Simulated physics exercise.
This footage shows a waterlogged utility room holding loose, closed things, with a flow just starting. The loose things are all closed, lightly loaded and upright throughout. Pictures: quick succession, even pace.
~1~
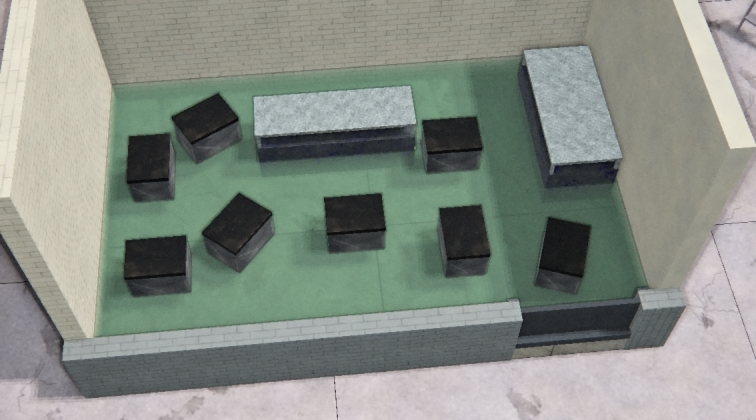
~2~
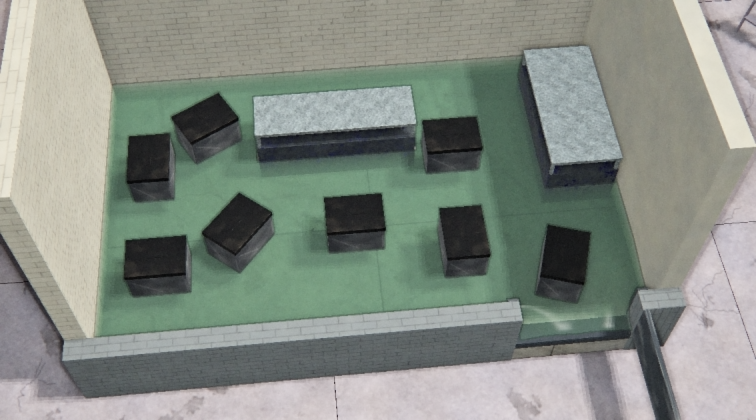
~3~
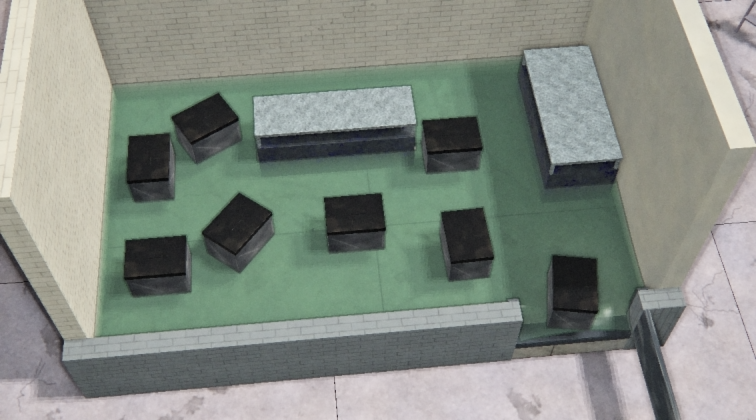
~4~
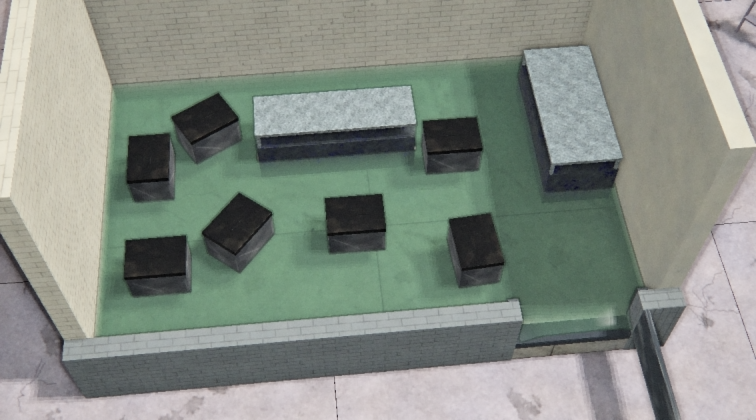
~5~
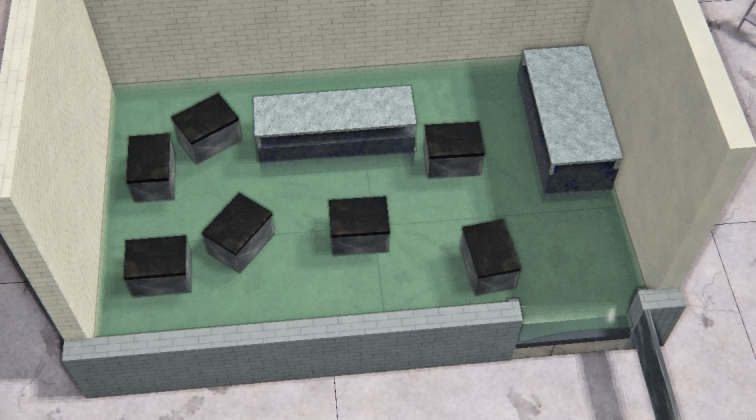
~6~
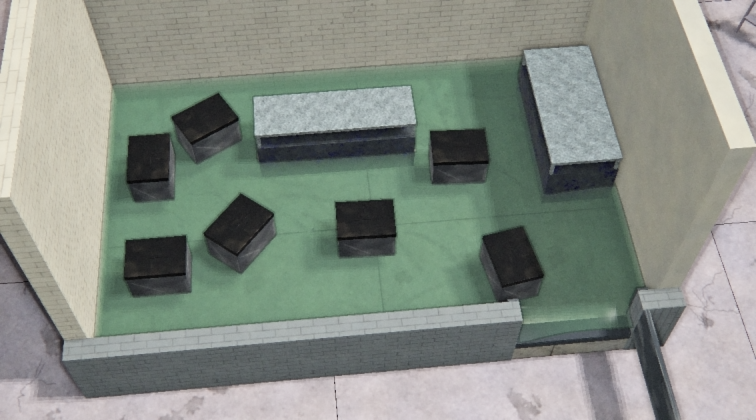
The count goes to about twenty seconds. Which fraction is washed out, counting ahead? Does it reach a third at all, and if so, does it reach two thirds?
The share will most likely be one third to two thirds.
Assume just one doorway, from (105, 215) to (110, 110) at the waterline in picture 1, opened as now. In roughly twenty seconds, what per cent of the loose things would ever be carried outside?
60 per cent.
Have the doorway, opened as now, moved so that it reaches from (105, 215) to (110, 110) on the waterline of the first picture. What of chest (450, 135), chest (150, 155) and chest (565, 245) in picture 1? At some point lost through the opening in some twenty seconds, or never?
Taking them as listed: Never leaves, exits, never leaves.
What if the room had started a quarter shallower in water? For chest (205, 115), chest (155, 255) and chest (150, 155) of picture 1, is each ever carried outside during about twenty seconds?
Log - object 1: Still there; object 2: Still there; object 3: Still there.
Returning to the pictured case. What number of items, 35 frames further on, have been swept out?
By then the total stands at 5.
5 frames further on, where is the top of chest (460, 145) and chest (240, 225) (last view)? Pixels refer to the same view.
First object near (503, 189); second object near (281, 229).
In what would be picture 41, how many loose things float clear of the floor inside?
3.
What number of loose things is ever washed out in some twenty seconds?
5 in all.
A moment on, 2 of 8 are out; 6 afloat.
Next, 4 of 8 are out; 4 afloat.
Later, 5 of 8 are out; 3 afloat.
In the end, 5 of 8 are out; 3 afloat.
